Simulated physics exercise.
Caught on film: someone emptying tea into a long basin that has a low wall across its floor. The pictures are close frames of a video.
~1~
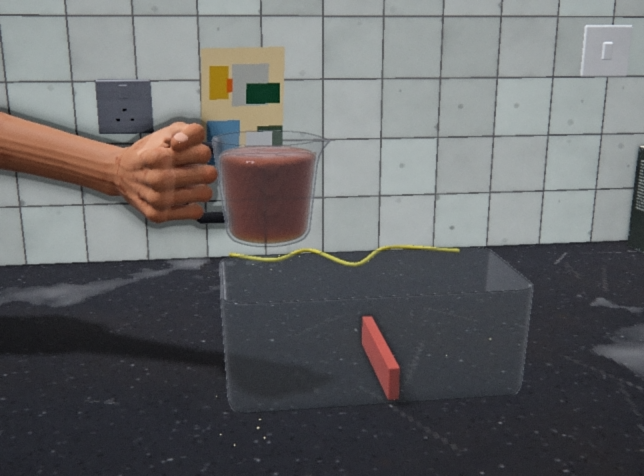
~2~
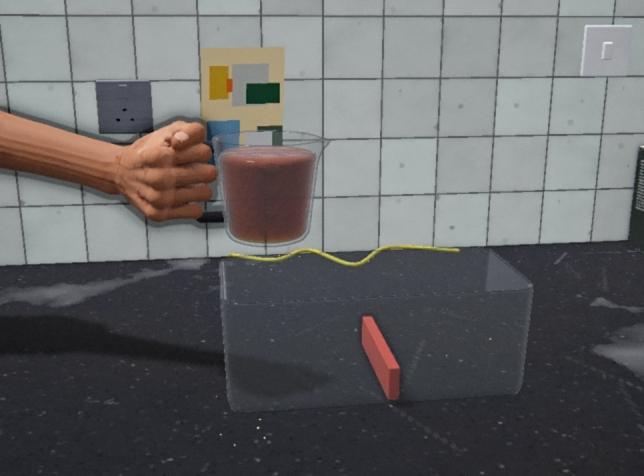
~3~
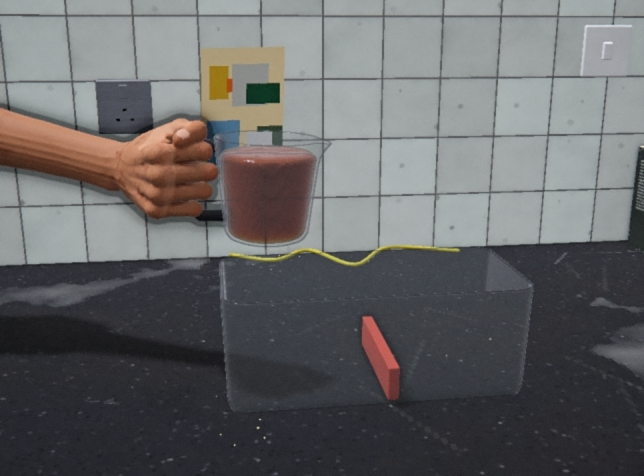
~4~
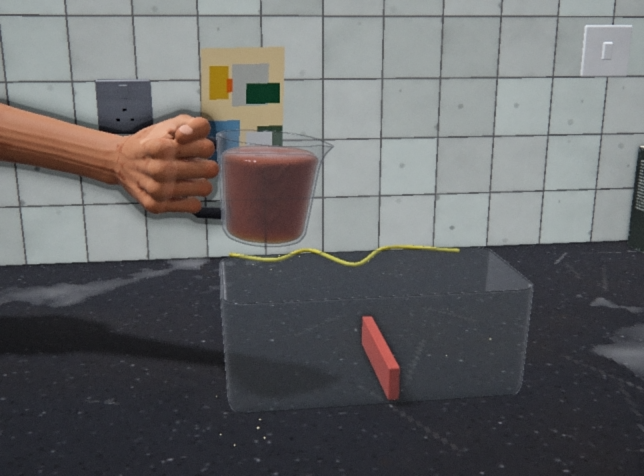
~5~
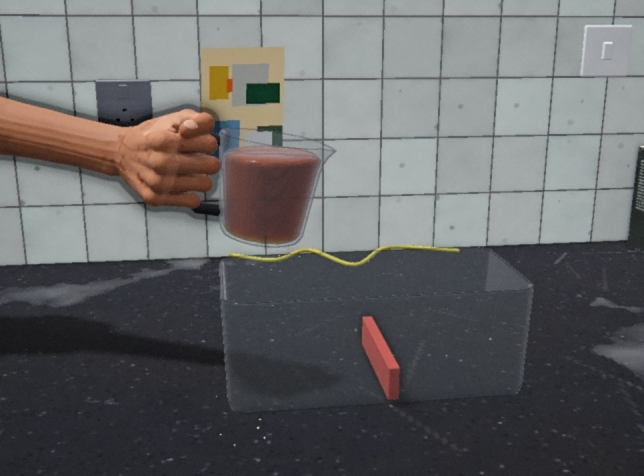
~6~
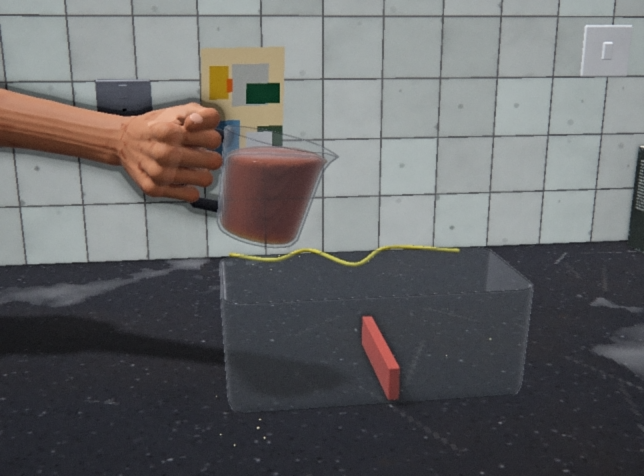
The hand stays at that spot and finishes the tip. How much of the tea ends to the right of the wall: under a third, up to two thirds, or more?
It comes to from a third to two thirds.
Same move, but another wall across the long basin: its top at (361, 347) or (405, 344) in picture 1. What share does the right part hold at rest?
Near 75 % and 15 %.
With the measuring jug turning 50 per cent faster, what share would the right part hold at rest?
Roughly 35 in a hundred.
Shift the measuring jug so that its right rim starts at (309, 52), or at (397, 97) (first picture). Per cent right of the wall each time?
The first gives 50 %, the second 90 %.
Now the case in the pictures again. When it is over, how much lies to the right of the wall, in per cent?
About 50 per cent.
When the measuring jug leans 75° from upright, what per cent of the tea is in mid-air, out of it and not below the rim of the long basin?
Near 20 %.
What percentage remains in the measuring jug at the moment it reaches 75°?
Roughly 65 in a hundred.
A moment on, the measuring jug is tipped on its side and 67 per cent is still to pour, 2 is left of the wall and 11 right of it.
Next, the measuring jug is tipped right over and 11 per cent is still to pour, 35 is left of the wall and 47 right of it.
Then the measuring jug is tipped right over and 0 per cent is still to pour, 52 is left of the wall and 47 right of it.
Later the measuring jug is tipped right over and 0 per cent is still to pour, 52 is left of the wall and 48 right of it.
At rest 52 per cent lies left of the wall, 48 right of it and 0 outside.
